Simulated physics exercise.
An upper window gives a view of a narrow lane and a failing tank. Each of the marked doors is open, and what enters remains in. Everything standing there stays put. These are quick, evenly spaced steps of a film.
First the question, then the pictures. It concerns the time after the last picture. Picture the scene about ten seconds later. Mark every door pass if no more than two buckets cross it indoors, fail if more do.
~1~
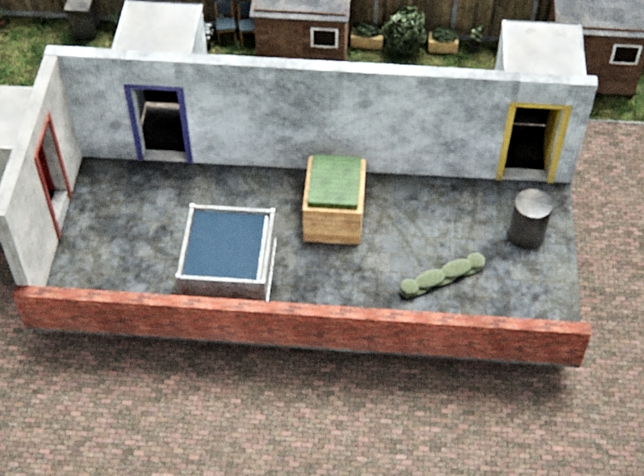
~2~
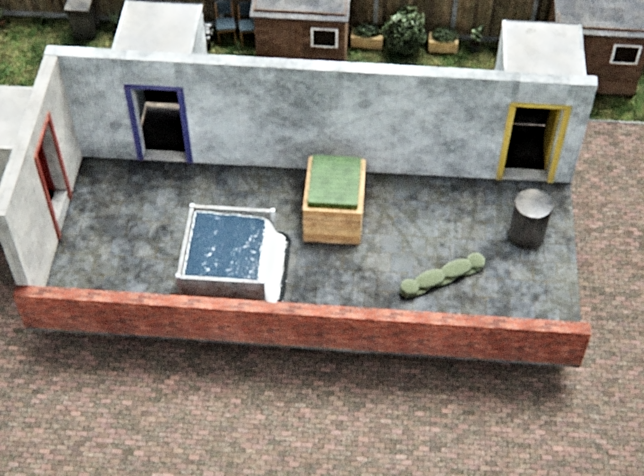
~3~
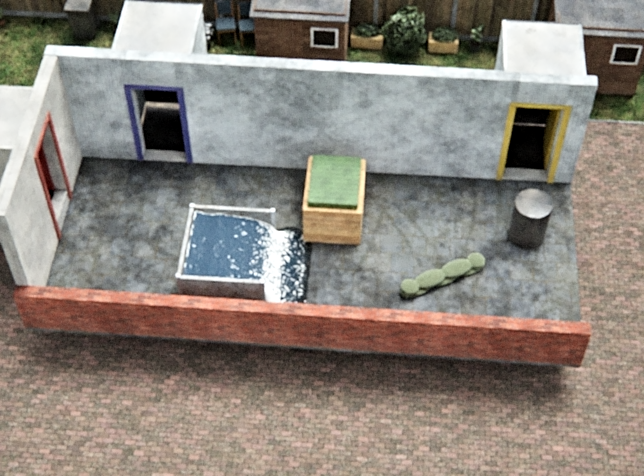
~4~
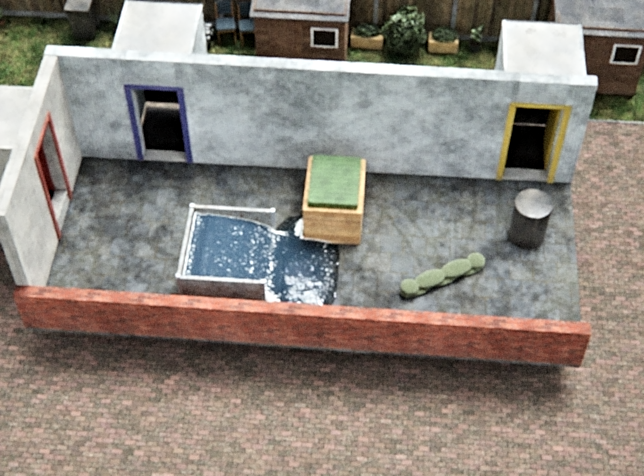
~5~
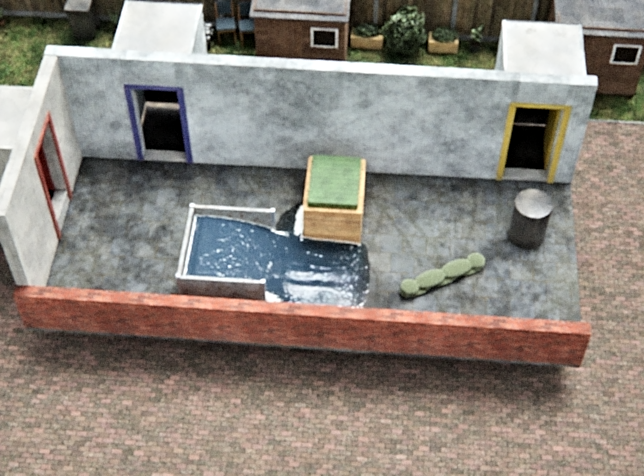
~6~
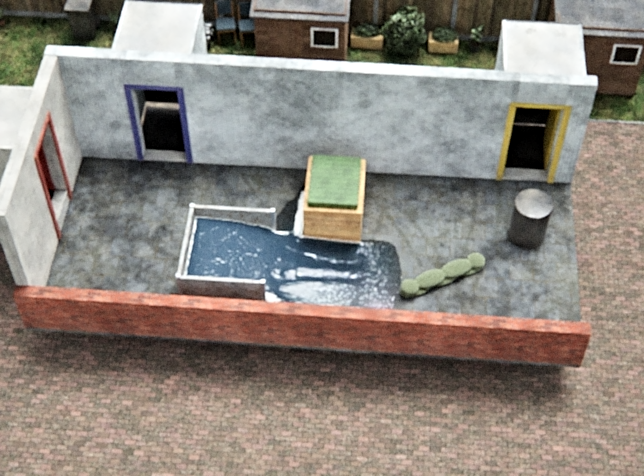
Marks: Yellow door fail, red door pass, blue door pass.
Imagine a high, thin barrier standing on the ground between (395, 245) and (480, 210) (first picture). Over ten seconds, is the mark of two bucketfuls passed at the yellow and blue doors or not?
Taking them in turn, the yellow door gets past the mark and the blue door remains below the mark.
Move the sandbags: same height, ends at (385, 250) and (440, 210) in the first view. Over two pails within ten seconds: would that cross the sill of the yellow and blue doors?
I'd say the yellow door falls short and the blue door falls short.
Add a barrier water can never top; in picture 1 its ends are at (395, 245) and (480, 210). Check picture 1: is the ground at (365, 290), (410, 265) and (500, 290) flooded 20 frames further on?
In turn: Covered, awash, under water.
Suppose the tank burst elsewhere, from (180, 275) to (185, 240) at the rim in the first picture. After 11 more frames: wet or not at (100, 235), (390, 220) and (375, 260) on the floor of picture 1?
Point by point: Soaked; unwetted; unwetted.
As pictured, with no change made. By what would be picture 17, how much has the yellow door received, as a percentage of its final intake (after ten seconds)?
Roughly 0 %.
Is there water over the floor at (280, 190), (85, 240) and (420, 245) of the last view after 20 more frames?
Same order as asked: Drenched; dry as before; drenched.
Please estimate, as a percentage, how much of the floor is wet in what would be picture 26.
I'd guess some 60 per cent.
A moment on, water covers 25 % of the floor; the yellow door not reached, the red door not reached, the blue door not reached.
Next, water covers 45 % of the floor; the yellow door wet at the sill, nothing in, the red door not reached, the blue door not reached.
Then, water covers 60 % of the floor; the yellow door over two buckets in, the red door not reached, the blue door wet at the sill, nothing in.
Later, water covers 65 % of the floor; the yellow door over two buckets in, the red door wet at the sill, nothing in, the blue door wet at the sill, nothing in.
In the end, water covers 85 % of the floor; the yellow door over two buckets in, the red door wet at the sill, nothing in, the blue door wet at the sill, nothing in.
